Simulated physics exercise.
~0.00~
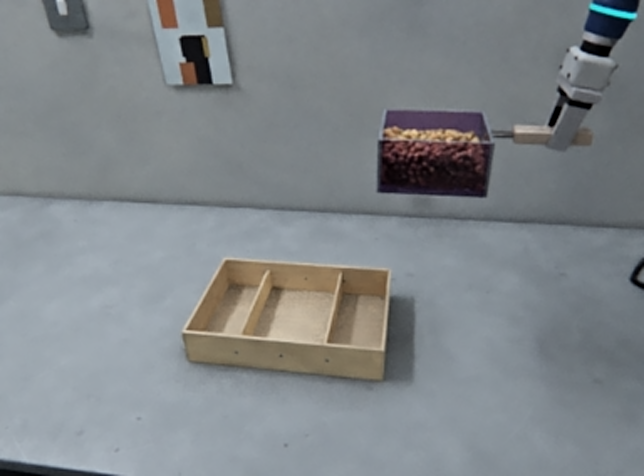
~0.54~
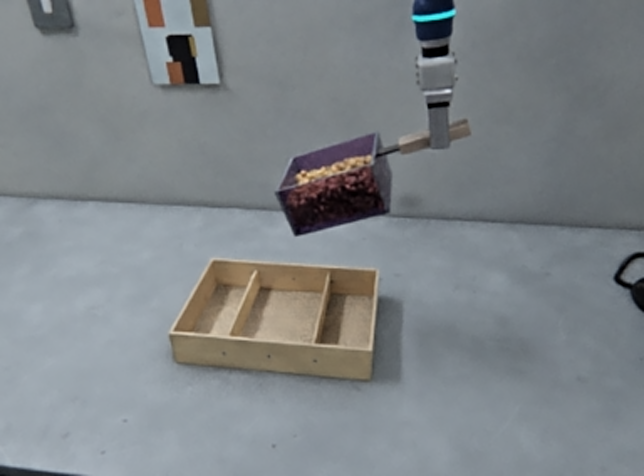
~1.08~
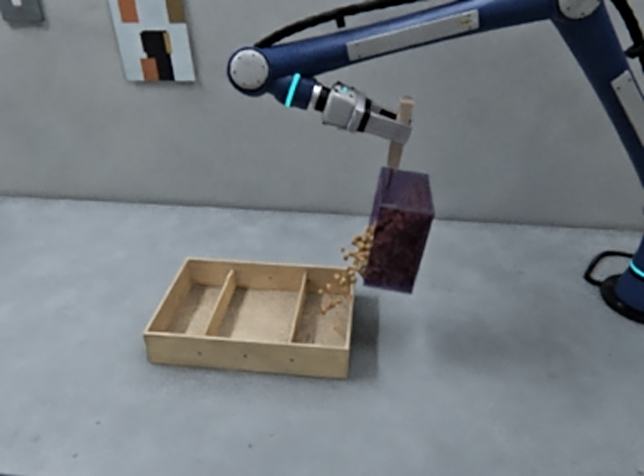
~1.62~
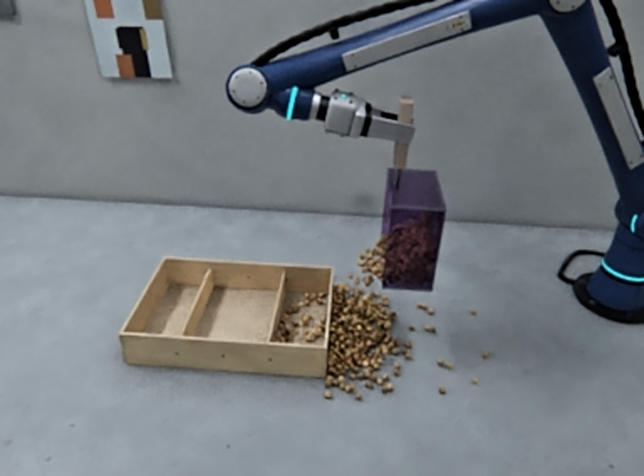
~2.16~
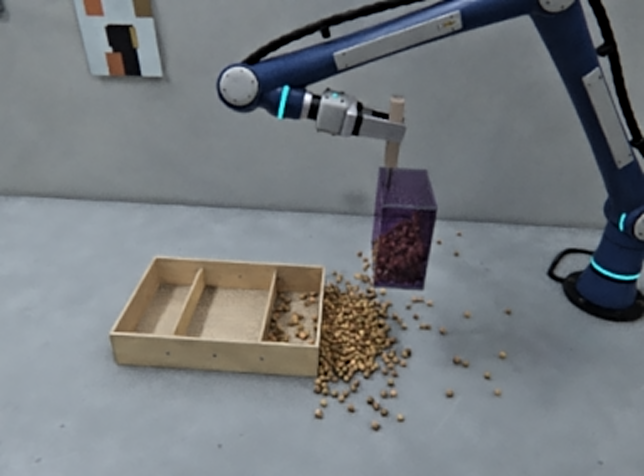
A blue robot arm holds a translucent purple box of dried chickpeas over a grey table, seen from the front and slightly above. Below it sits a shallow wooden crate split into three parts, with a colourful abstract panel on the grey wall behind. The arm carries the box left and begins tipping it, then swings it back right and turns it fully on its side. Chickpeas pour out at the crate's right edge, some landing in the right-hand part, but most spilling onto the table. A scattered heap ends beside the crate, with many chickpeas still in the box.
